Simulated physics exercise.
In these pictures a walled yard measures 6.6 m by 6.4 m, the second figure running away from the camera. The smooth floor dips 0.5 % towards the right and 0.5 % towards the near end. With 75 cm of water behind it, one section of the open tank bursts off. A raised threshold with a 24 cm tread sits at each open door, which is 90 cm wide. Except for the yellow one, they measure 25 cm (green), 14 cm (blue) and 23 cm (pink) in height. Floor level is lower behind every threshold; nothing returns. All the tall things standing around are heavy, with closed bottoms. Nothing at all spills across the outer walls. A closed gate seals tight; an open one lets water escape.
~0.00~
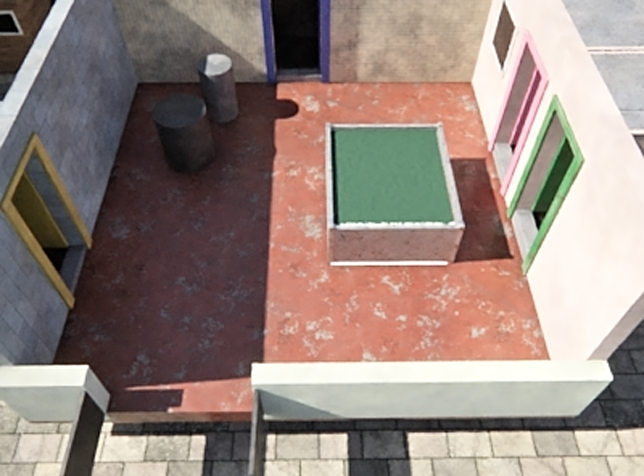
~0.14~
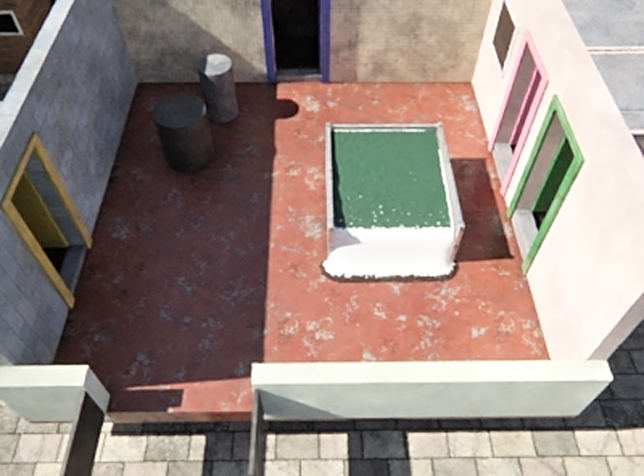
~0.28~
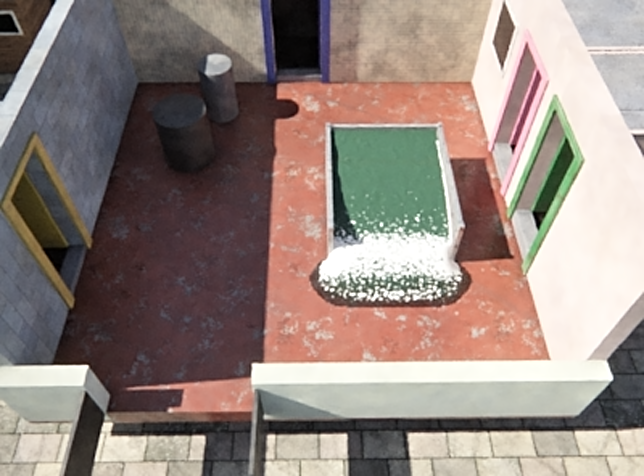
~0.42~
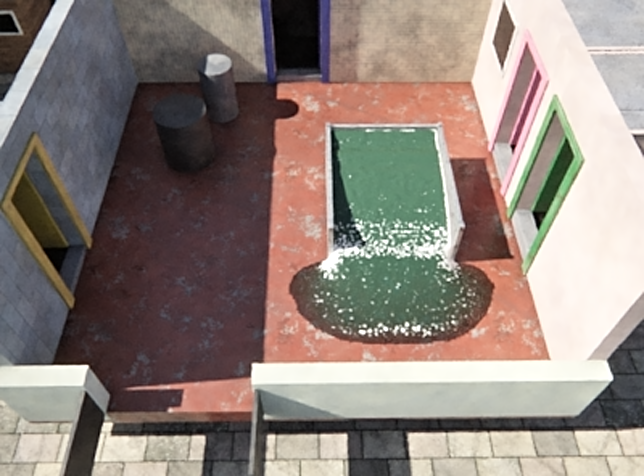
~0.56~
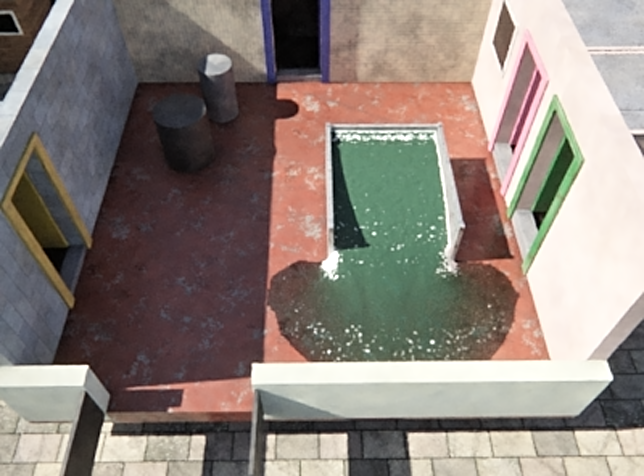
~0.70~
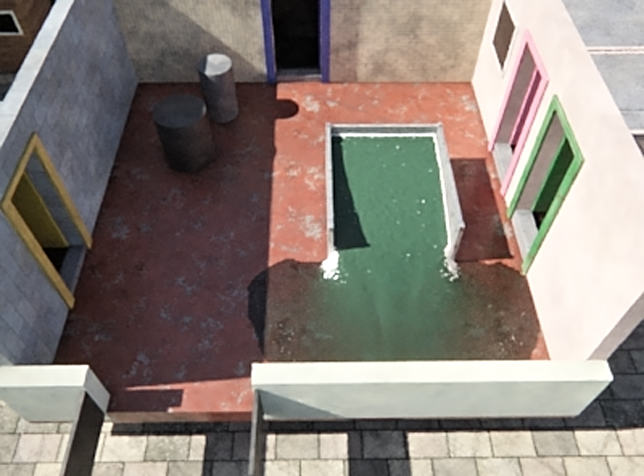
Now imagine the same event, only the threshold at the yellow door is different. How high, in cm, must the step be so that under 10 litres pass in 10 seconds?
Roughly 10.5 cm.
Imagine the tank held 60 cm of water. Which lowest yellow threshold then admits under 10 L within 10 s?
Roughly 7.5 centimetres would do it.
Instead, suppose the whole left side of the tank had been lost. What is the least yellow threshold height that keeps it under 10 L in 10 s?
If so: Around 26 cm.
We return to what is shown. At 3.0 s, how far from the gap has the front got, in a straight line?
It gets close to 5.0 metres out.
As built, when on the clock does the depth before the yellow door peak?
Around 3.4 seconds.
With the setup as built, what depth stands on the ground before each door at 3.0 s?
At the green door the depth is 11 cm, at yellow 9 cm, at blue 0 cm and at pink 6 cm.
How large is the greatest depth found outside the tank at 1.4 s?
Max depth: About 53 cm.
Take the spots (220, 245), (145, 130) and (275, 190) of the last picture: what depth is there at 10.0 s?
5, 9 and 4 cm, respectively.
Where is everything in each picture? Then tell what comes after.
In the first picture, the open tank at (389, 176) is whole and still, 75 cm deep; the yellow door at (54, 231) is dry.
In the second picture, the front is at (370, 278), 0.3 m from the gap at (392, 250); 0.4 m2 of floor is wet, 75 cm left at the back.
In the third picture, the gap is at (392, 251), the front 0.7 m out at (351, 303); the back of the open tank holds 75 cm.
In the fourth picture, the front is at (357, 337), 1.3 m from the gap at (392, 253); 2.8 m2 of floor is wet, 73 cm left at the back.
In the fifth picture, water pours out at (392, 253) and has run 1.9 m, to a hidden place; about 8 cm deep outside, 65 cm at the back.
In the sixth picture, water pours out at (392, 253) and has run 2.1 m, to a hidden place; about 8 cm deep outside, 65 cm at the back; the yellow door at (54, 231), 4.6 m from the gap, is still 2.9 m from the nearest water.
After 1.4 s water covers 20 % of the floor, deepest (53 cm) near (552, 390); it has not reached the yellow door.
After 3.0 s water covers 40 % of the floor, deepest (34 cm) near (552, 390); 9 cm at the yellow door, 0 litres in over its 11 cm threshold.
After 10.0 s water covers 100 % of the floor, deepest (12 cm) near (119, 149); 4 cm at the yellow door, 8 litres in over its 11 cm threshold.
At the yellow door as built, the water arrived by 3.0 s and peaked near 15 cm at 3.4 s.
With a threshold of 9.5 cm, 16 litres would have come in within the 10 s; with 11.5 cm, 6 litres. So under 10 litres takes about 10.5 cm.
